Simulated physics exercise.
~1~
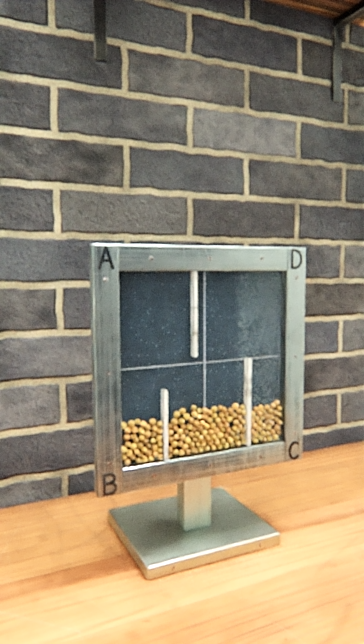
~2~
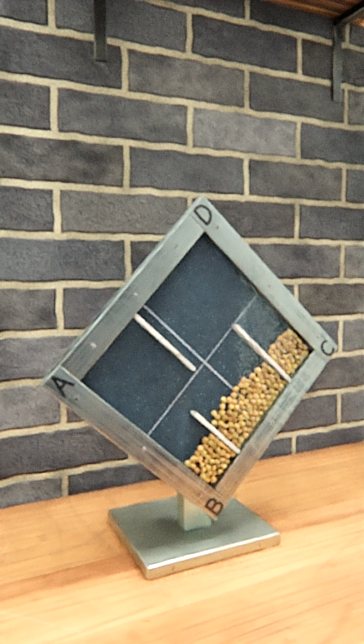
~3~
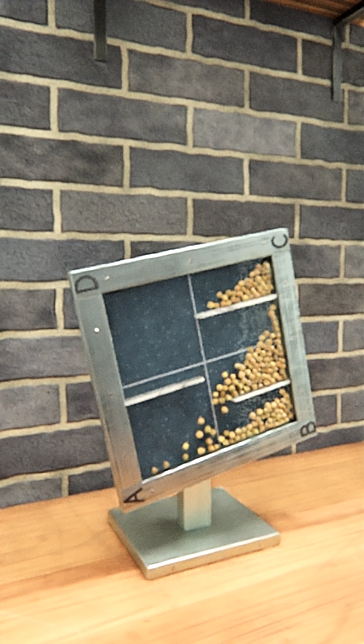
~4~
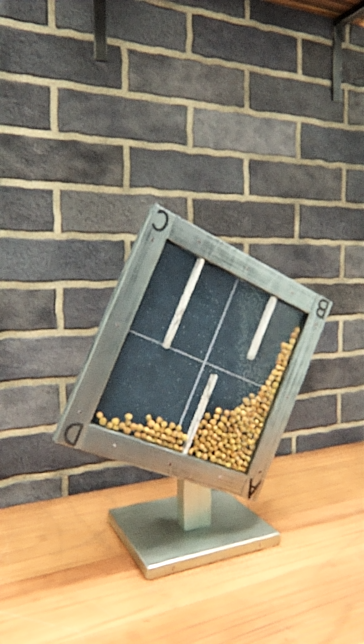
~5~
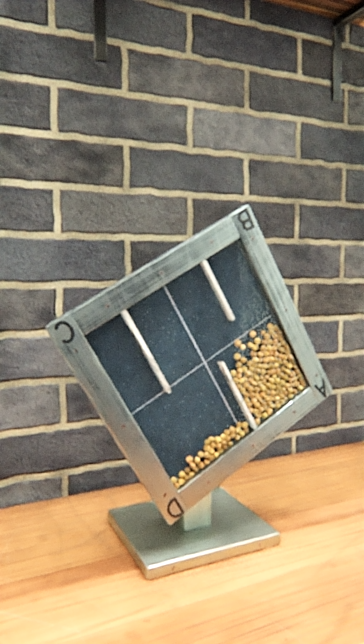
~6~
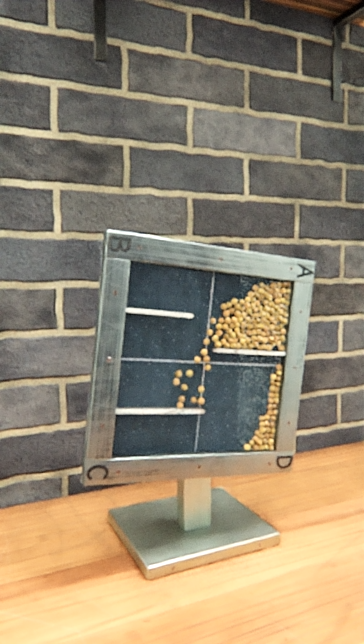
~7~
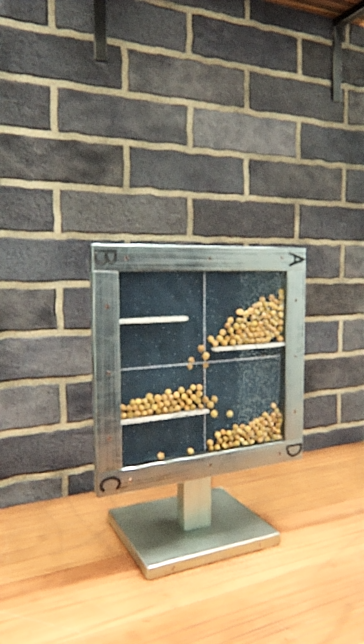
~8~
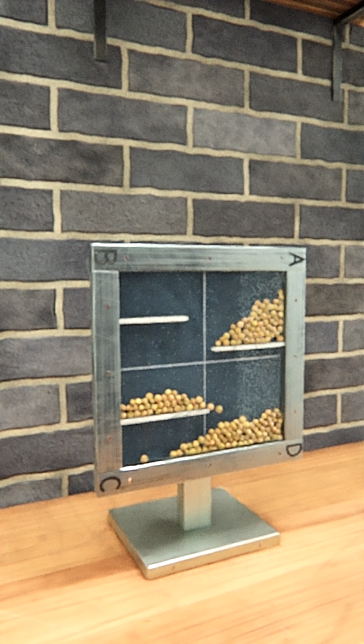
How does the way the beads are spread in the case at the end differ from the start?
At the start the beads all lie in a low layer along the bottom of the case. At the end they are split up, with one pile higher up on the right-hand strip, another on the lower left strip, and the rest along the floor, mostly toward the right.
A square metal-framed case on a stand, its small tan beads lying along the bottom across quarters B and C, begins turning counterclockwise in front of a brick wall. As corner D swings over the top and down the left side, the beads pile up on the right and spill down past the pale strips. The case keeps turning, and most of the beads gather in quarter A as it rises on the right. It stops with B and A on top, while some beads tumble into the lower left. Finally they rest on a strip in A, on another in C, and along the floor, mostly in D, leaving B empty.
